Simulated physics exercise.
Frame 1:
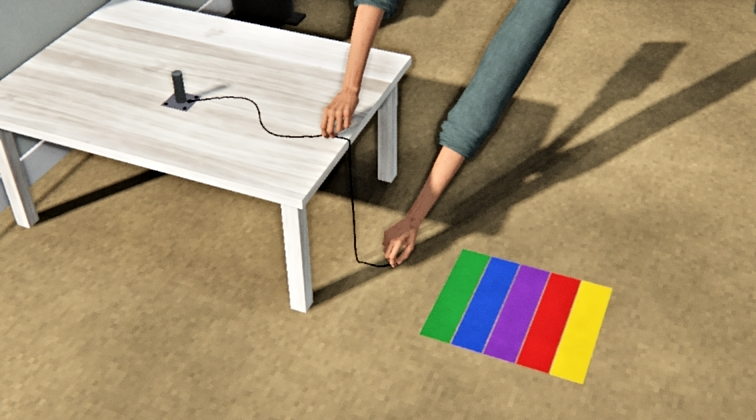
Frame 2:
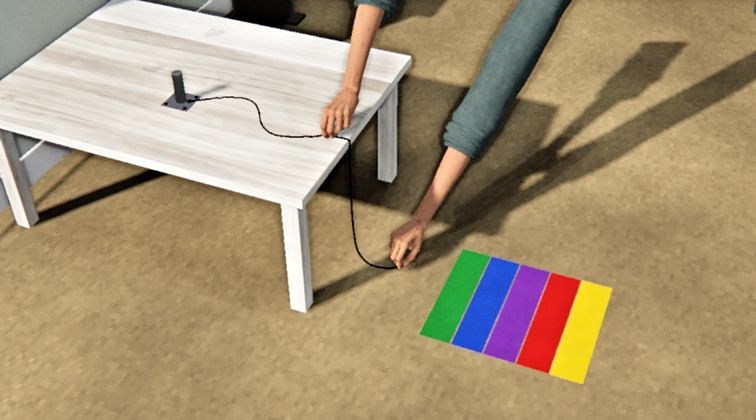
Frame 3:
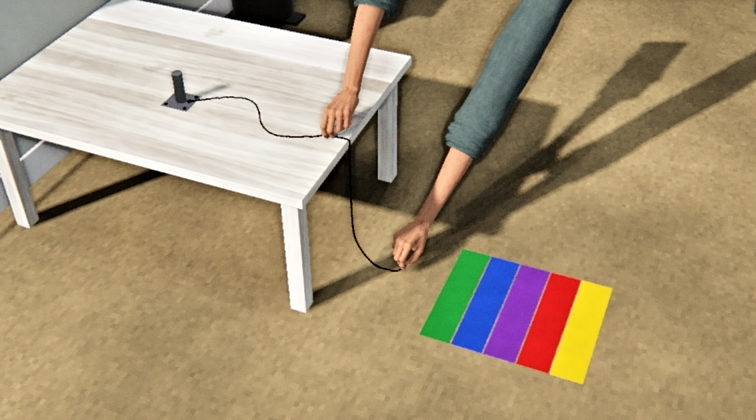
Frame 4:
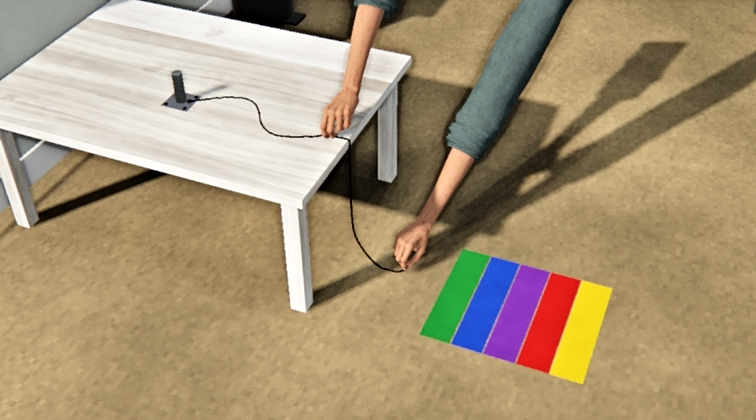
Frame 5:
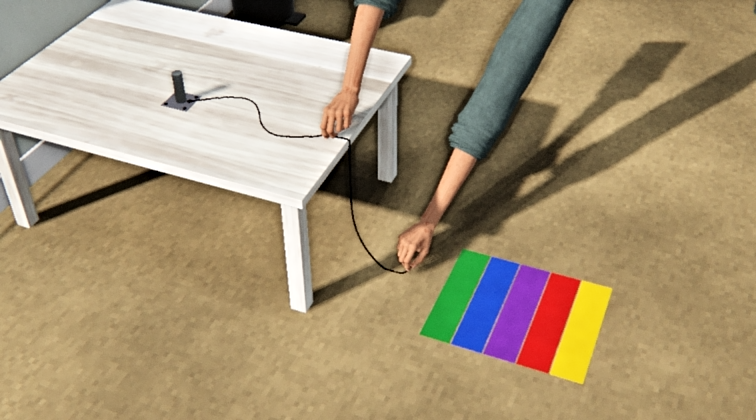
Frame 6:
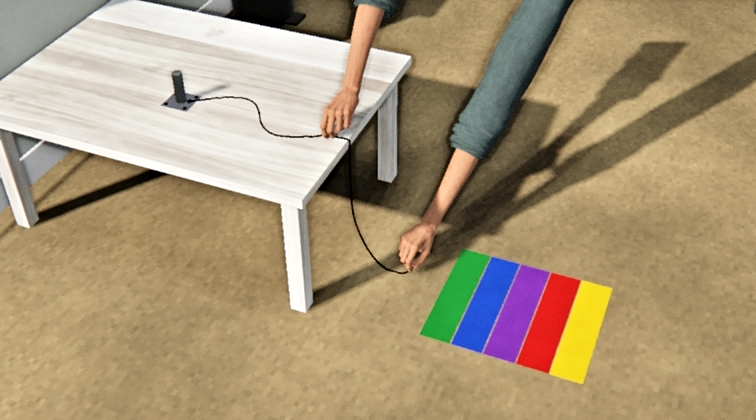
A person pressed a dark cord against the edge of a low white table with one hand, while the other drew its end slightly to the right near the five coloured strips.
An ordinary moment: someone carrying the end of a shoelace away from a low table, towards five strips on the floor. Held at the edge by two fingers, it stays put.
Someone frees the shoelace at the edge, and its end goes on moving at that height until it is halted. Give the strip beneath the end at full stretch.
Purple strip.
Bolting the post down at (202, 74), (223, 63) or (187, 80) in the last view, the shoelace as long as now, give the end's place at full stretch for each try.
Close to (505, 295), (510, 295) and (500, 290) in that order.
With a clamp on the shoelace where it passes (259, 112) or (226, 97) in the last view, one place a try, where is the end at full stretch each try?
In order, the pixels are (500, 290) and (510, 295).
A little later, end near (473, 284); over green.
Next, end near (504, 293); over blue.
When it is tight, end near (523, 298); over purple. Over purple.
